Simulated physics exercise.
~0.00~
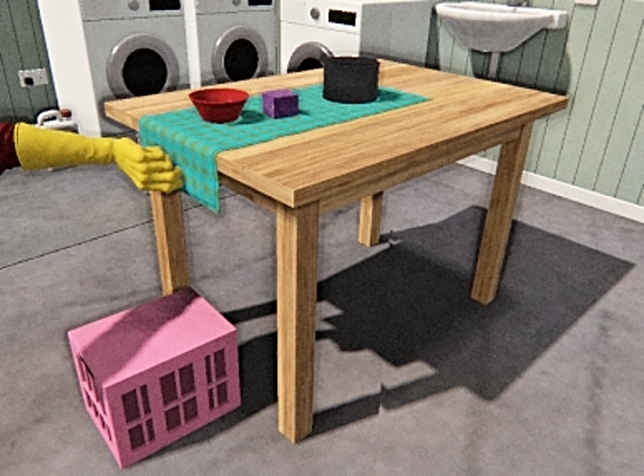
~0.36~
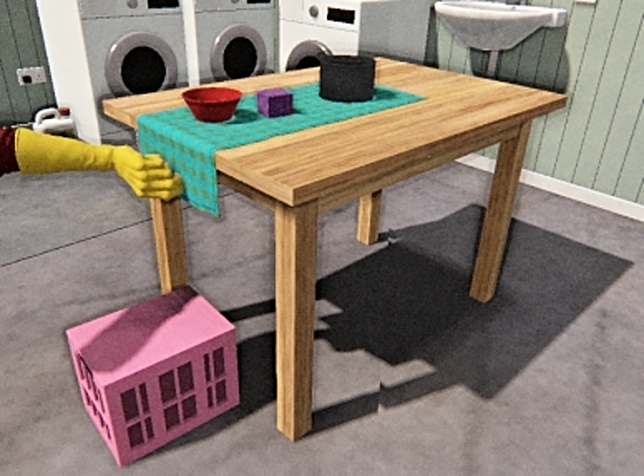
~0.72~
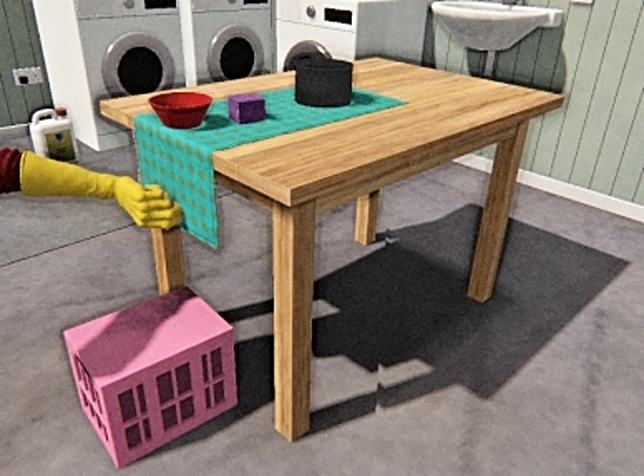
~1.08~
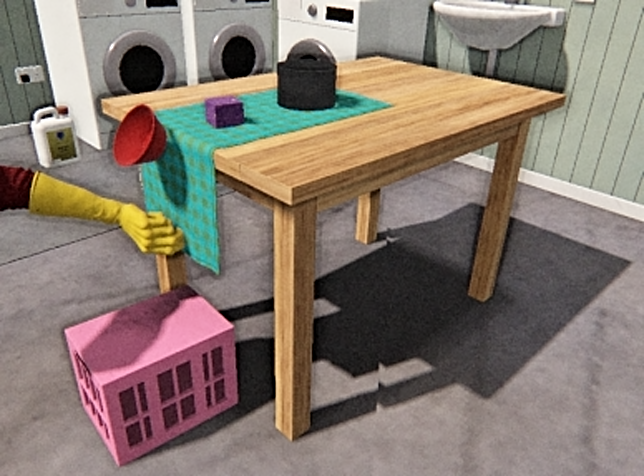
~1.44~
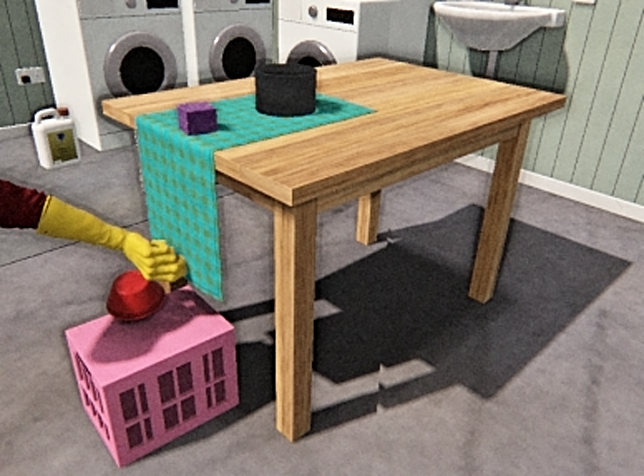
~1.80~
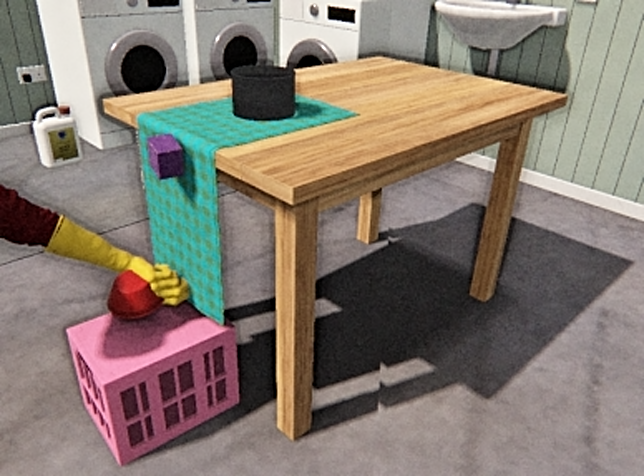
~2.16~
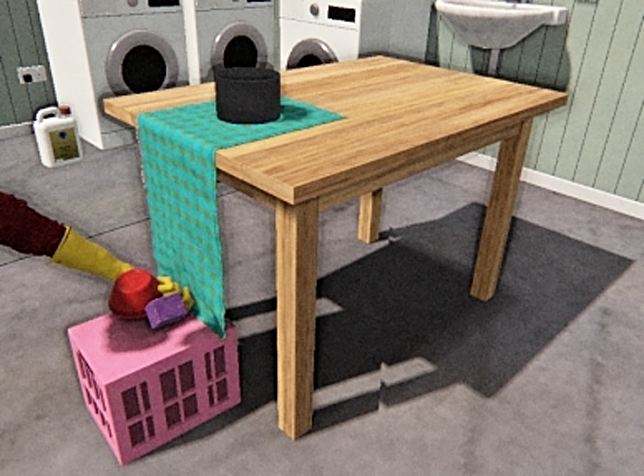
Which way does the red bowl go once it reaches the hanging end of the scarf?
The red bowl moves down, dropping past the table's edge to the pink crate.
